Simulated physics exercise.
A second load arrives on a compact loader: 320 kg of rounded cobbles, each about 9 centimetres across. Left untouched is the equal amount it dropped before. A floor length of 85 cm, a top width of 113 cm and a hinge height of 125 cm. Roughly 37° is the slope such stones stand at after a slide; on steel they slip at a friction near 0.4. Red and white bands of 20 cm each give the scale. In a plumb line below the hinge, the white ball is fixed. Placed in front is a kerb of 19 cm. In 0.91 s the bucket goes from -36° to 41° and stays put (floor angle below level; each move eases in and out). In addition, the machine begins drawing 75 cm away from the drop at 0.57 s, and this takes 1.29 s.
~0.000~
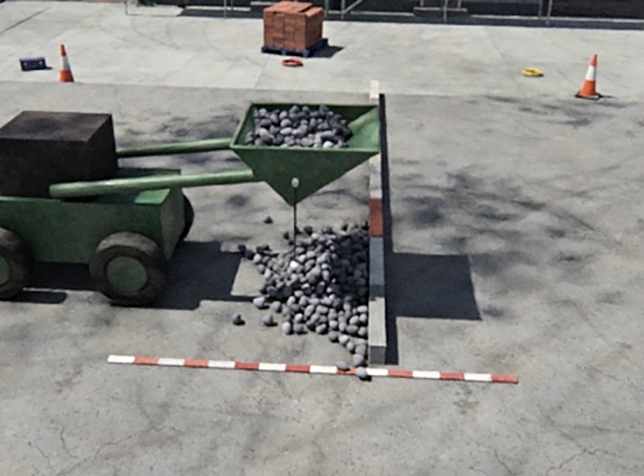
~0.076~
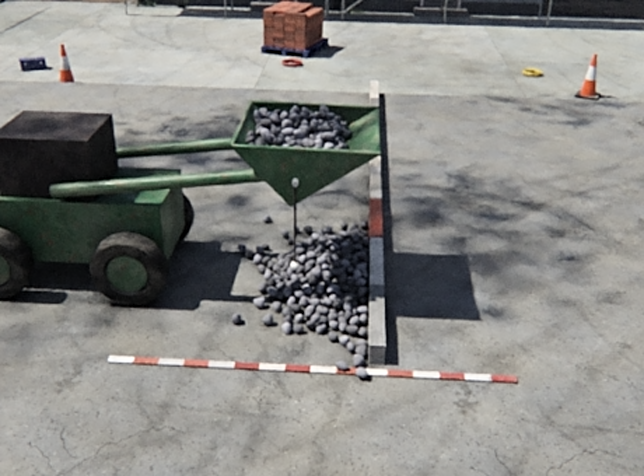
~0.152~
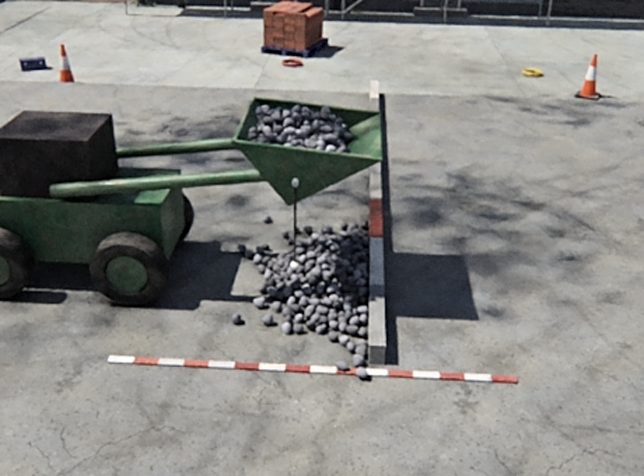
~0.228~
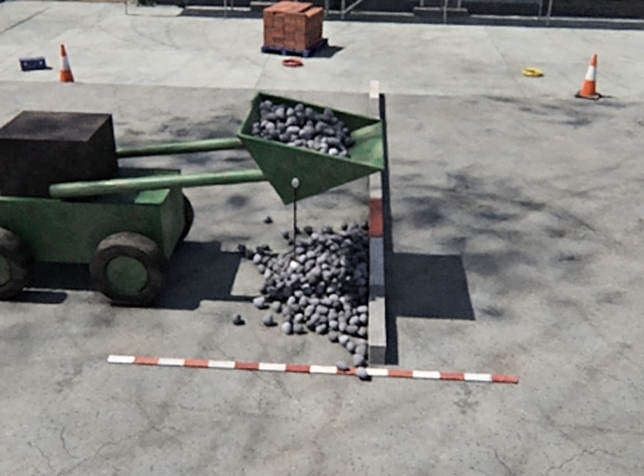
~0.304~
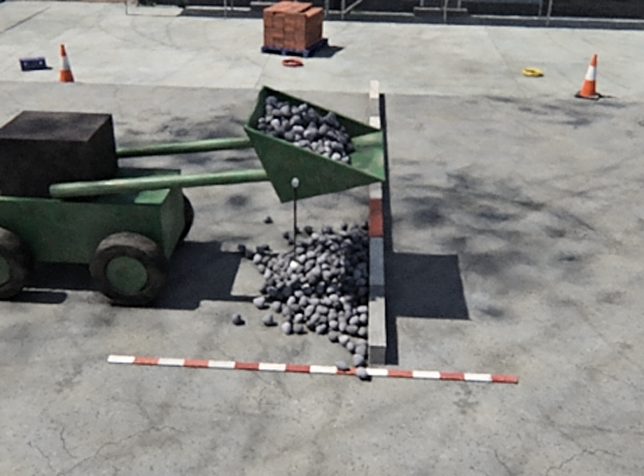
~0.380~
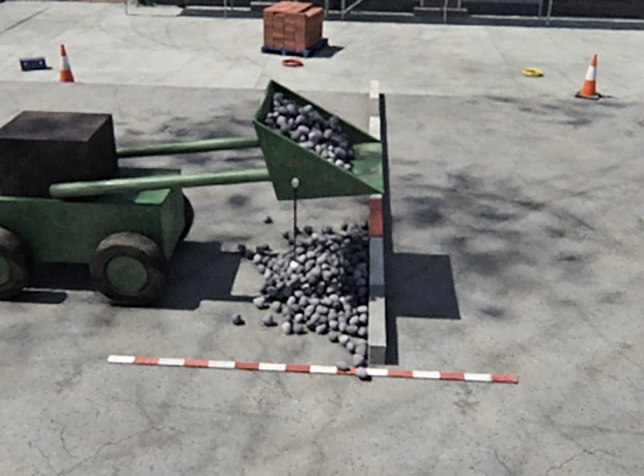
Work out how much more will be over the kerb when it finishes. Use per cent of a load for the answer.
Around 24 out of 100.
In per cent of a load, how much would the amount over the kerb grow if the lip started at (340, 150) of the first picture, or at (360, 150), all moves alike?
About 5 per cent from the first spot and 10 per cent from the second.
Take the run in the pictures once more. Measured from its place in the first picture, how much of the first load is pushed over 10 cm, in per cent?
Around 5 in a hundred.
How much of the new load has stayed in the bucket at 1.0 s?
Roughly 50 per cent of its load.
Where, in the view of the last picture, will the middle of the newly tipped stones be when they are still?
Roughly at pixel (352, 264).
After 0.7 s the floor is at 29°; in per cent of one load, 100 in the bucket, 100 on this side of the kerb; the foremost stones are at (364, 285).
After 1.0 s the floor is at 41°; in per cent of one load, 49 in the bucket, 151 on this side of the kerb; the foremost stones are at (382, 259).
After 2.3 s the floor is at 41°; in per cent of one load, 0 in the bucket, 176 on this side of the kerb, 24 over the kerb; the foremost stones are at (527, 290).
After 4.9 s the floor is at 41°; in per cent of one load, 0 in the bucket, 176 on this side of the kerb, 24 over the kerb; the foremost stones are at (527, 290). Net gain over the kerb, 24.
